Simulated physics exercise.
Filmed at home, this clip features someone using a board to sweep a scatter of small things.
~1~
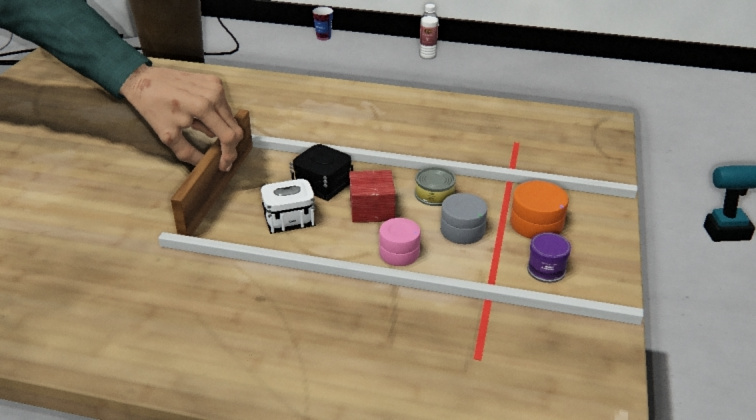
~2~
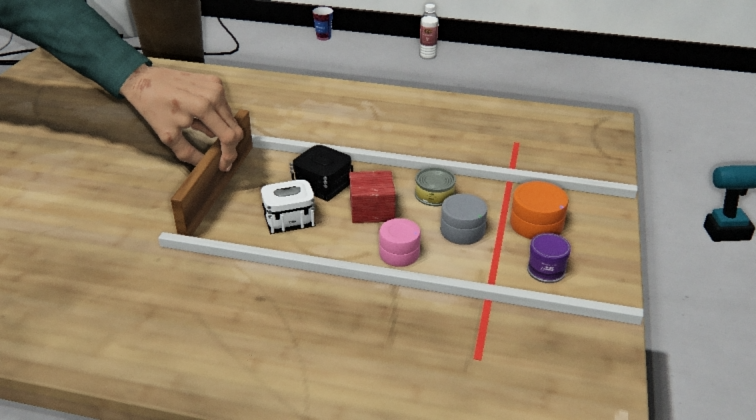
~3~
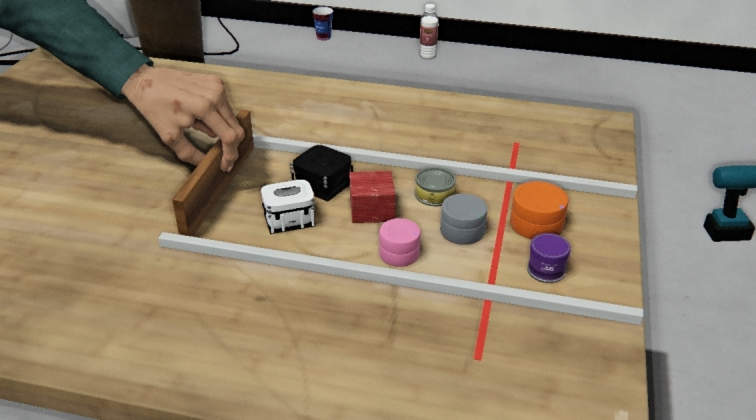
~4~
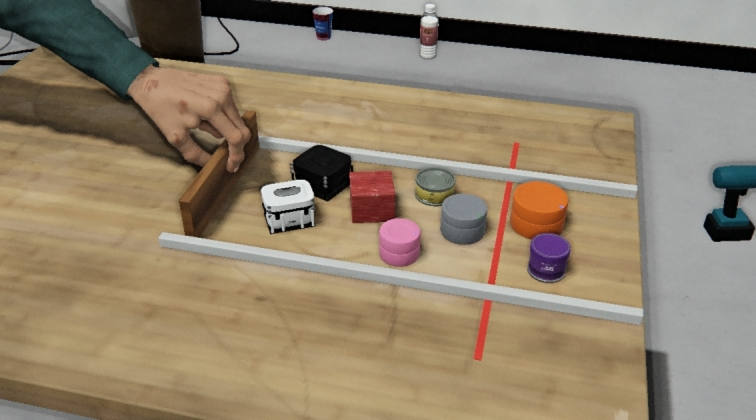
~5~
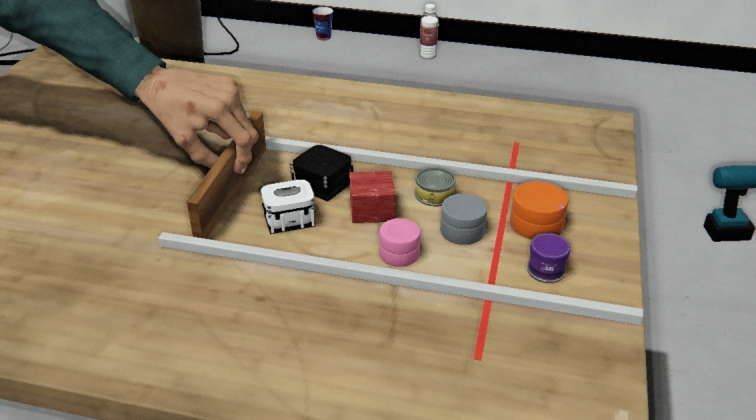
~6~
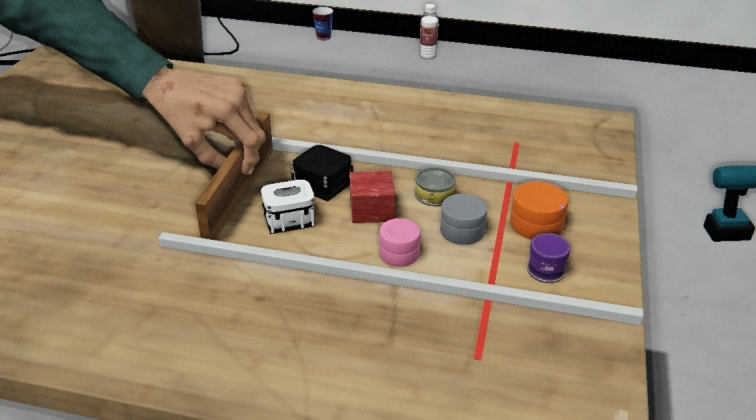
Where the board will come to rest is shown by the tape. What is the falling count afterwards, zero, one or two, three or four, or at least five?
Count off: Nothing.
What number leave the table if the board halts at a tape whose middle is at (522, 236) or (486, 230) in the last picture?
Counts per try: 0; 0.
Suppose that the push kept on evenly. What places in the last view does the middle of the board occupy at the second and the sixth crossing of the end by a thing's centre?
In pixels, around (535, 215) followed by around (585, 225).
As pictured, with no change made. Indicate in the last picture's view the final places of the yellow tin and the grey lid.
In the last picture the first middle sits at (576, 202) and the other at (581, 253).
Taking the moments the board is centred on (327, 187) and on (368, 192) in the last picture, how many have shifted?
At that stage 3; at the next, 6.
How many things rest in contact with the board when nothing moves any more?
Contact count: 2.
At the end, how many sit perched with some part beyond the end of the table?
Number: 0.
A little later, none off yet; purple pot at rest near (549, 258); orange lid at rest near (539, 211); grey lid at rest near (464, 219).
When it is over, the number that fall off is zero.
